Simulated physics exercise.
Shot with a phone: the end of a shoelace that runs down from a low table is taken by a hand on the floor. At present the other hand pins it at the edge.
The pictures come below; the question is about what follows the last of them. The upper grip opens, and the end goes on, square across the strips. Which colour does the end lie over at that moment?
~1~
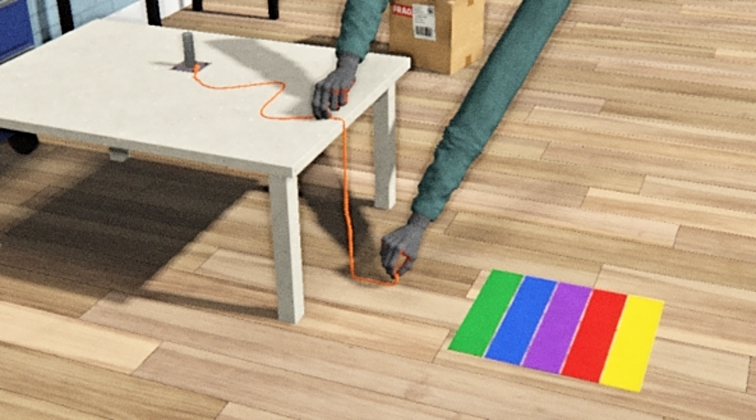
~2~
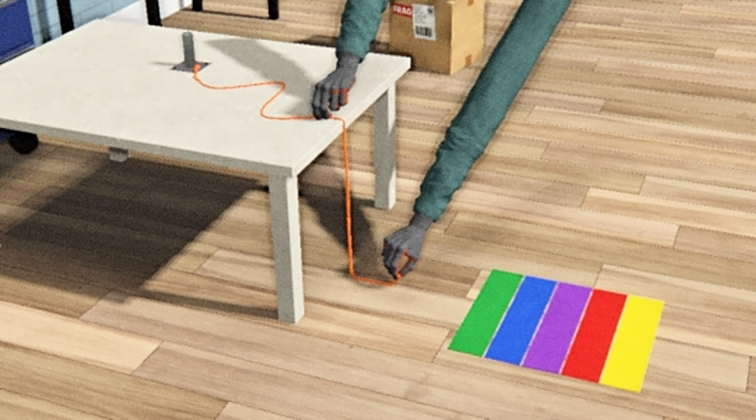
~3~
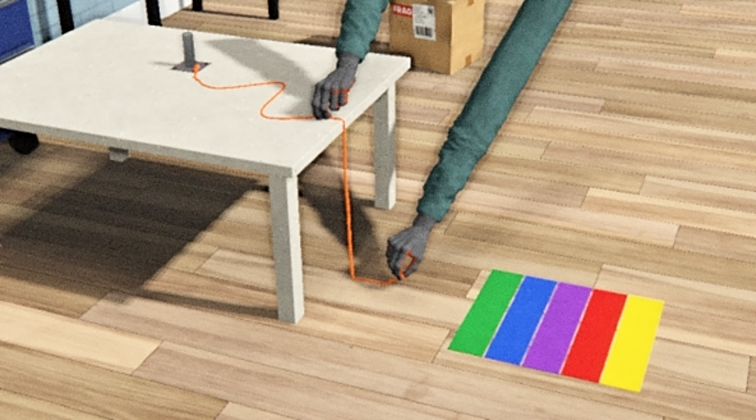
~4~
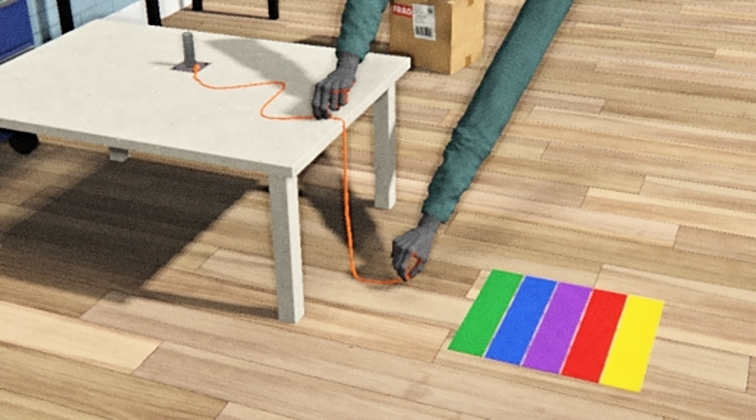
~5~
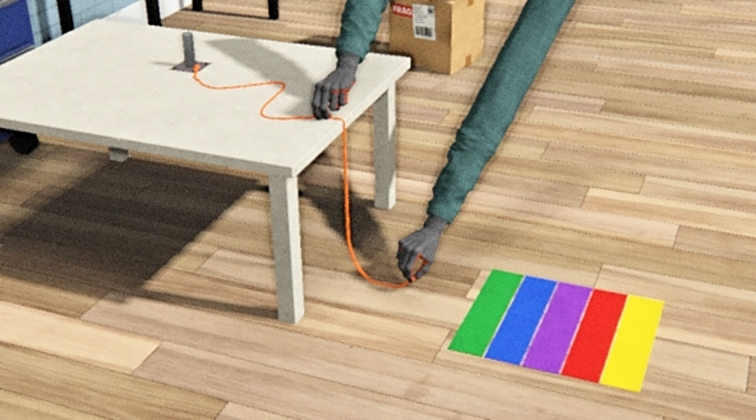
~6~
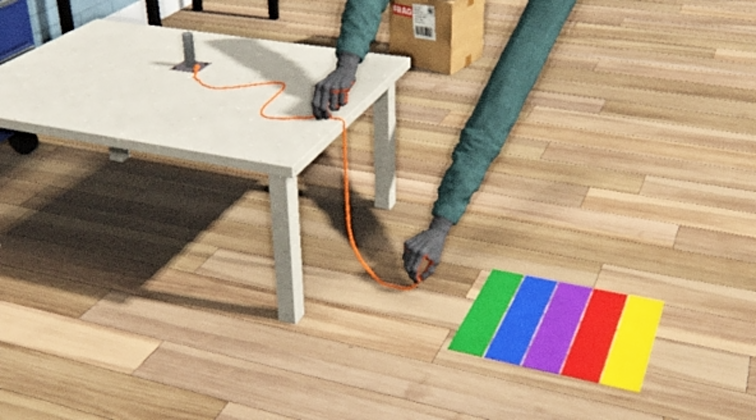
It lies over yellow.
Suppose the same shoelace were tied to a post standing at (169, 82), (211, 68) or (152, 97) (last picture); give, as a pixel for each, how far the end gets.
Roughly (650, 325), then (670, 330), then (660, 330).
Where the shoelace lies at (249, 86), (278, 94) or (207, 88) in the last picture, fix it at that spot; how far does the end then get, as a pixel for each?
The three spots are (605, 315), (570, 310) and (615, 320), in that order.
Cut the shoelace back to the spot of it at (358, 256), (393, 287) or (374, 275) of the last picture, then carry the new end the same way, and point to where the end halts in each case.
Respectively (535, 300), (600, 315) and (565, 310).
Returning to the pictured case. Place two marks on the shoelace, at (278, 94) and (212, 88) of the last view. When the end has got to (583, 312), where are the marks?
You'll find them at (337, 96) and (254, 78).
Soon after, end near (583, 312); over red.
Then, end near (622, 320); over yellow.
At full stretch, end near (645, 325); over yellow. It gets as far as the yellow strip.
